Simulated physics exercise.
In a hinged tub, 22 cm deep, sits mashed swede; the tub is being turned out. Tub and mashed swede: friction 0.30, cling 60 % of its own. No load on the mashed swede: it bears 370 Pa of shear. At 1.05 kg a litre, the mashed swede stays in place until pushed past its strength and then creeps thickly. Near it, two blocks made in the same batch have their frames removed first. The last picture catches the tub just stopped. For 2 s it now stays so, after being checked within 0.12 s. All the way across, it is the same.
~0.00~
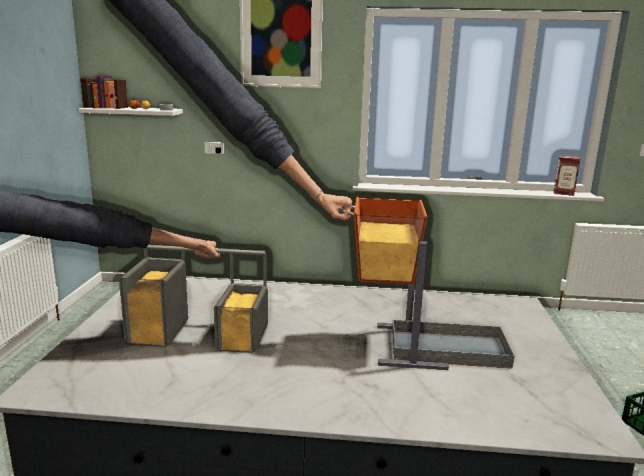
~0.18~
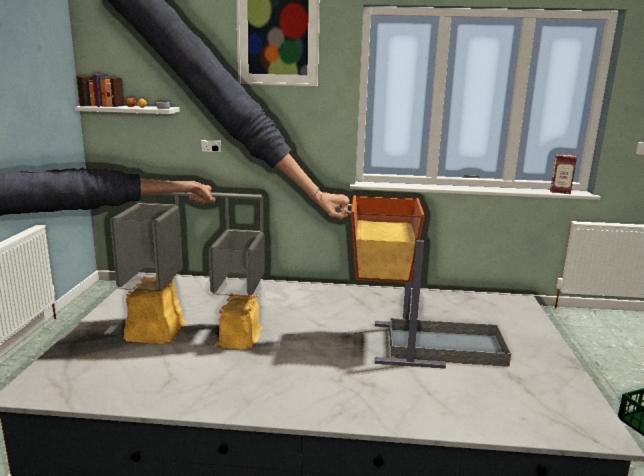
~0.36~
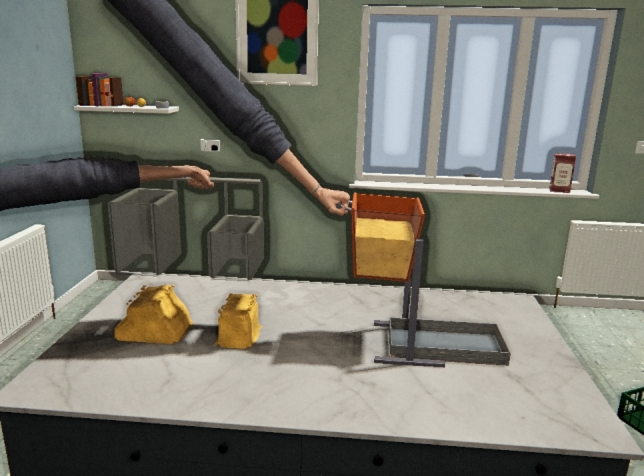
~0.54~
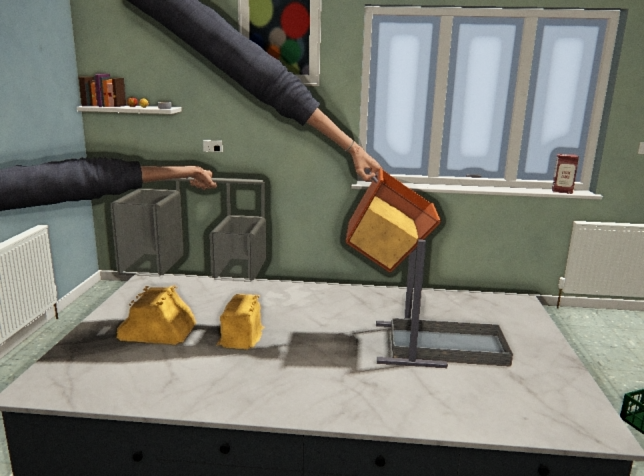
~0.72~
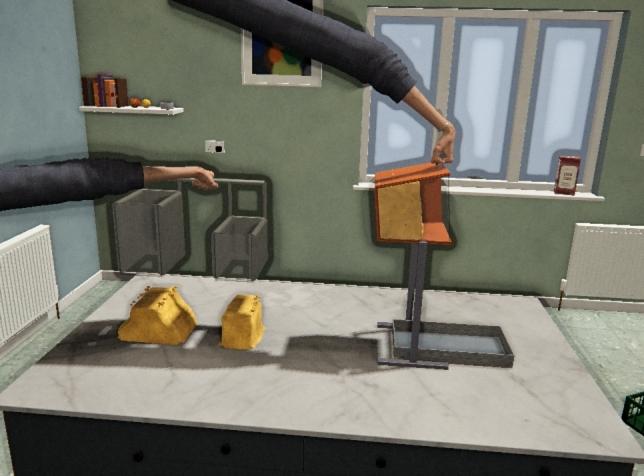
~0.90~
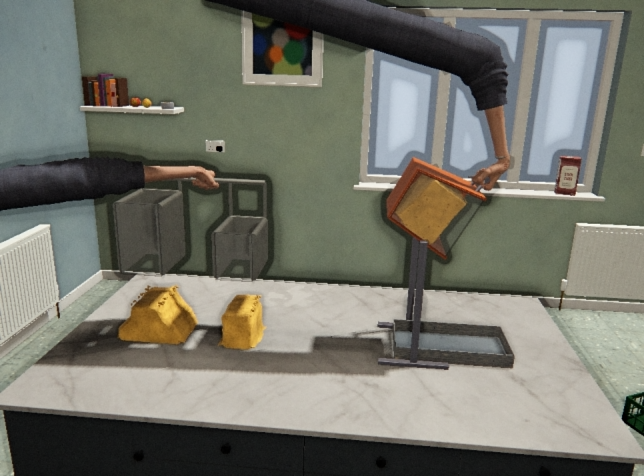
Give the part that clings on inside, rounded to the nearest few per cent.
The part that clings on inside is close to 0 %.
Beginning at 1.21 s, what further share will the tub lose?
Roughly 0 percent of the load.
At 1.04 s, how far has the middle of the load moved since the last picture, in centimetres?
The distance comes to some 13 cm.
By 1.04 s, the tub is at 117 degrees and holds 51 %.
By 1.21 s, the tub is at 117 degrees and holds 0 %.
By 1.38 s, the tub is at 117 degrees and holds 0 %.
By 1.55 s, the tub is at 117 degrees and holds 0 %.
By 2.90 s, at the end, the tub is at 117 degrees and holds 0 %.
